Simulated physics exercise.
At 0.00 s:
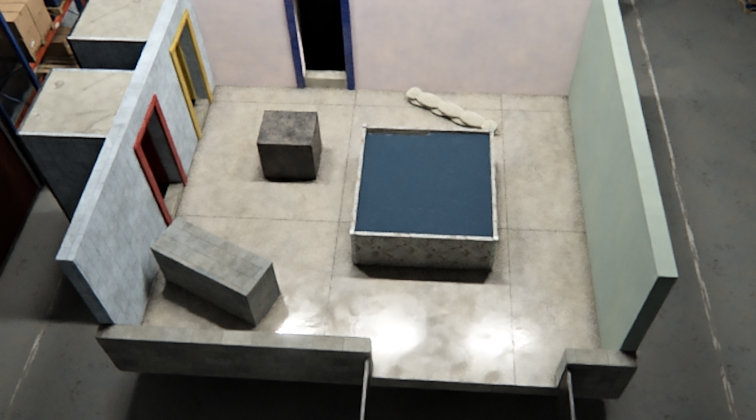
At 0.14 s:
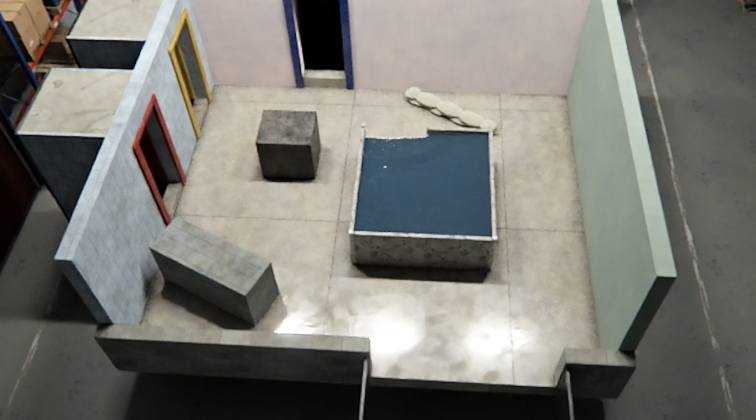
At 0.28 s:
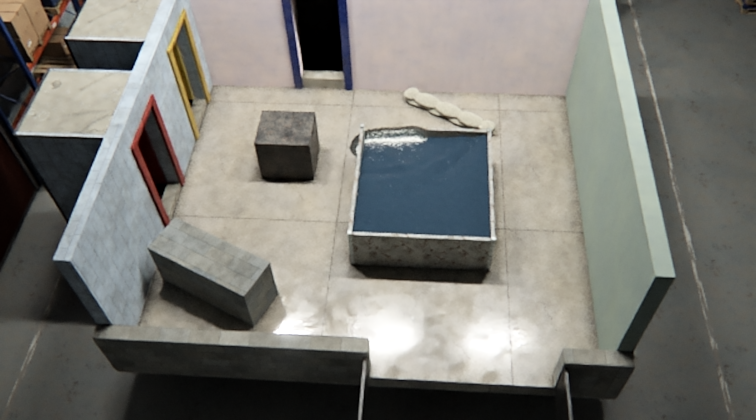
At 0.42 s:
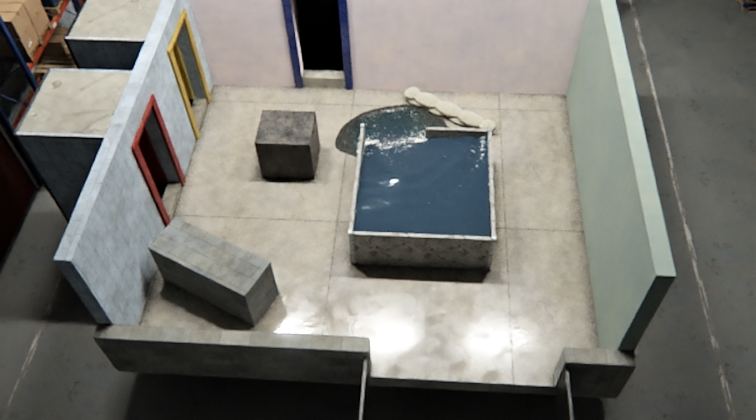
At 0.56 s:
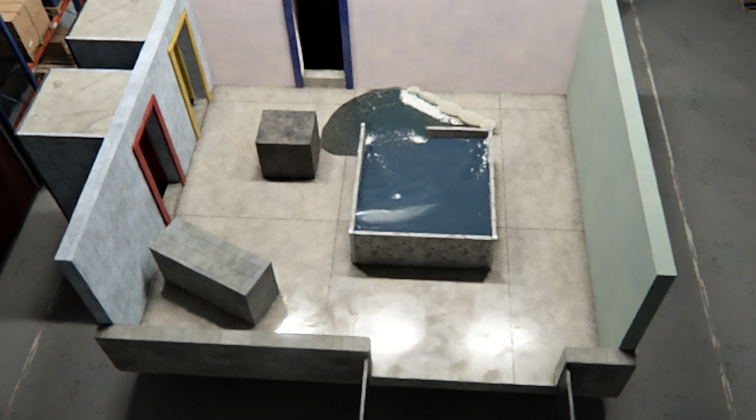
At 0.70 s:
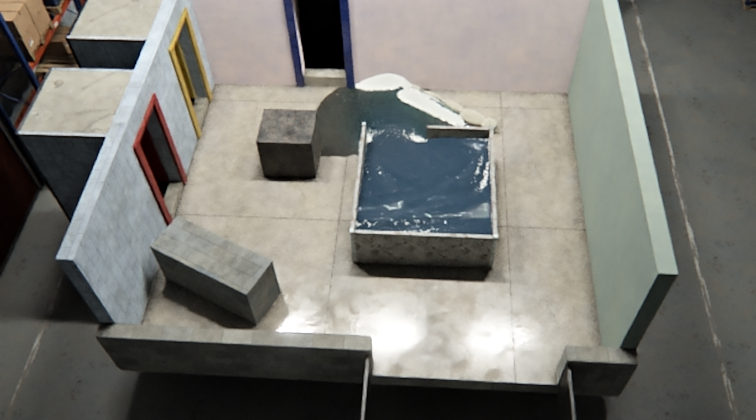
Water pours from the far side of a tank and spreads across the pale floor.
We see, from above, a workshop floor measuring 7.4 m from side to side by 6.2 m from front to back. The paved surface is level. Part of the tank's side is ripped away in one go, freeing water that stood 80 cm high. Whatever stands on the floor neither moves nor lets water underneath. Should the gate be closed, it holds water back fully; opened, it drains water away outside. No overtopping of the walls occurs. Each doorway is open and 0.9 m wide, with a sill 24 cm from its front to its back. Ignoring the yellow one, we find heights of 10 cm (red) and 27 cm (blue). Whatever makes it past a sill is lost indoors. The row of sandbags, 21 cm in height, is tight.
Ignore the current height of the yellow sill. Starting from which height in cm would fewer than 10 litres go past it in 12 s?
From roughly 33 cm upwards.
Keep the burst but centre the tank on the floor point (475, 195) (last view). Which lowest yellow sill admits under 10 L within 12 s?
About 33 cm.
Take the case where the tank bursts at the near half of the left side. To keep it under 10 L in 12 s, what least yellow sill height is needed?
Then the minimum is about 13.5 cm.
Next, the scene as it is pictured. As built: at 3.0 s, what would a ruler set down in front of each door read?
The red door has 5 cm, the yellow door 33 cm and the blue door 25 cm.
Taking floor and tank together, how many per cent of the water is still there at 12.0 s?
Remaining share: Around 78 %.
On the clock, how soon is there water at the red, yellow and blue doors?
Red: 2.8 s; yellow: 2.0 s; blue: 0.8 s.
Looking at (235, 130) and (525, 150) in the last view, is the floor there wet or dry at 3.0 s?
First spot soaked, second spot soaked.
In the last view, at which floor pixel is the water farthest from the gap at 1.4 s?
Around pixel (256, 87).
After 1.4 s water covers 20 % of the floor, deepest (56 cm) near (393, 90); it has not reached the yellow door.
After 3.0 s water covers 40 % of the floor, deepest (40 cm) near (215, 86); 33 cm at the yellow door, 86 litres in over its 13 cm sill.
After 12.0 s water covers 100 % of the floor, deepest (14 cm) near (173, 255); 12 cm at the yellow door, 354 litres in over its 13 cm sill.
At the yellow door as built, the water arrived by 2.0 s and peaked near 34 cm at 2.8 s.
Run again over the same 12 s with other heights there, 18 litres in over 30.5 cm, 4 litres over 35.5 cm. The limit of 10 litres is kept from about 33 cm up.
